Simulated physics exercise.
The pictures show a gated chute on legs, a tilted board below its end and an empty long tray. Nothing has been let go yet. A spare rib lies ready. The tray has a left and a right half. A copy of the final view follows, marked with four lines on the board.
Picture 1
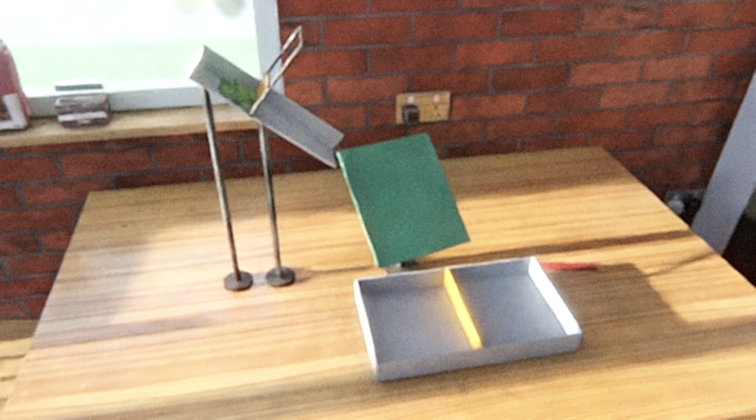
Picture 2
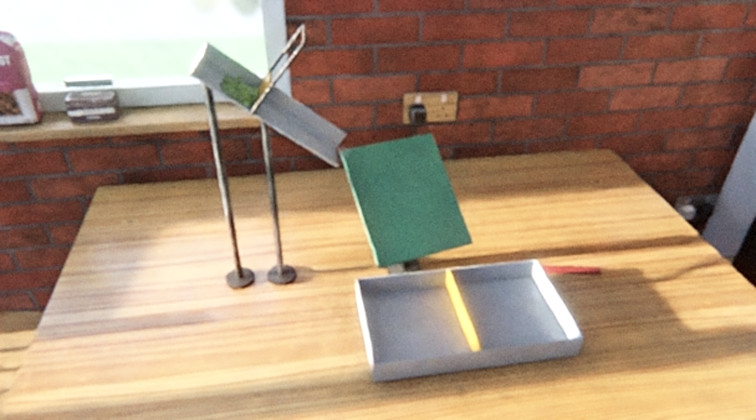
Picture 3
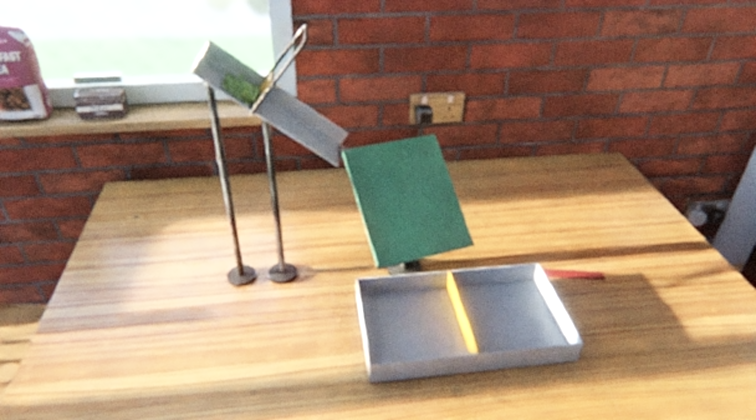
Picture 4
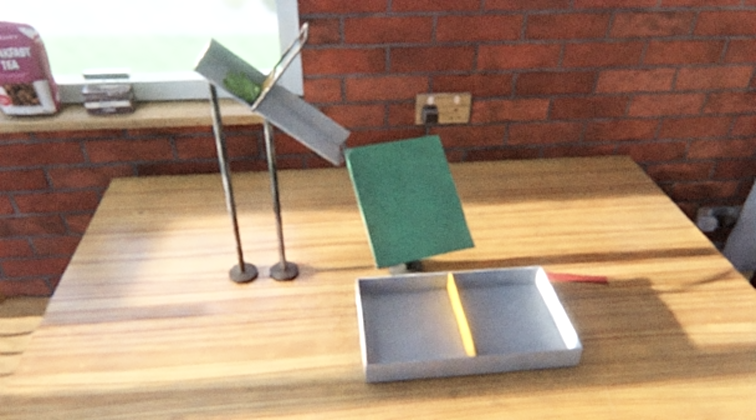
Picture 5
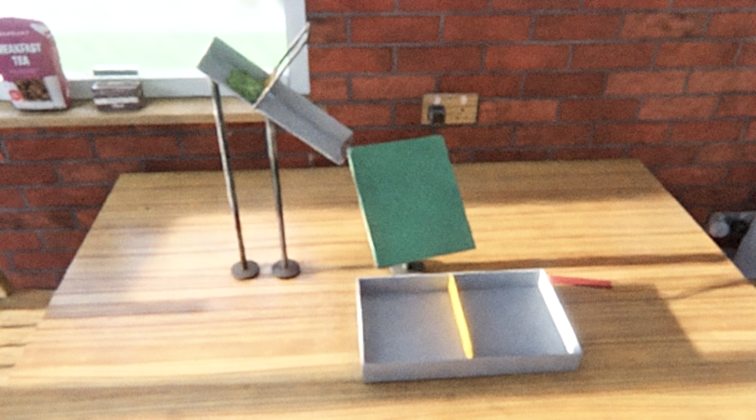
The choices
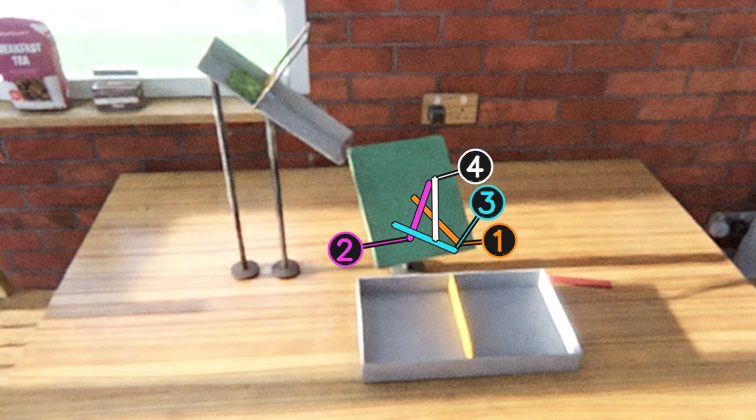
On a wooden table by a brick wall, a sloping chute on two legs holds green material behind a closed gate, above a tilted green board and an empty divided tray; only the view shifts slightly.
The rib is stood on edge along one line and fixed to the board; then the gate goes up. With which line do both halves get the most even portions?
The answer is line 1.
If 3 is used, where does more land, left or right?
Right.
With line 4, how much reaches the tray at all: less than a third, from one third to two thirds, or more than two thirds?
Line 4 gives more than two thirds.
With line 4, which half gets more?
Left.
On the marked copy, line 1 from (414, 197) to (459, 243); line 2 from (429, 183) to (409, 238); line 3 from (394, 224) to (454, 250); line 4 from (434, 179) to (435, 238).
For line 1, of what is caught, close to half in the left half, close to half in the right.
For line 2, of what is caught, all but a few in the left half, only a few in the right.
For line 3, of what is caught, a small share in the left half, the bulk in the right.
For line 4, of what is caught, all but a few in the left half, a small share in the right.
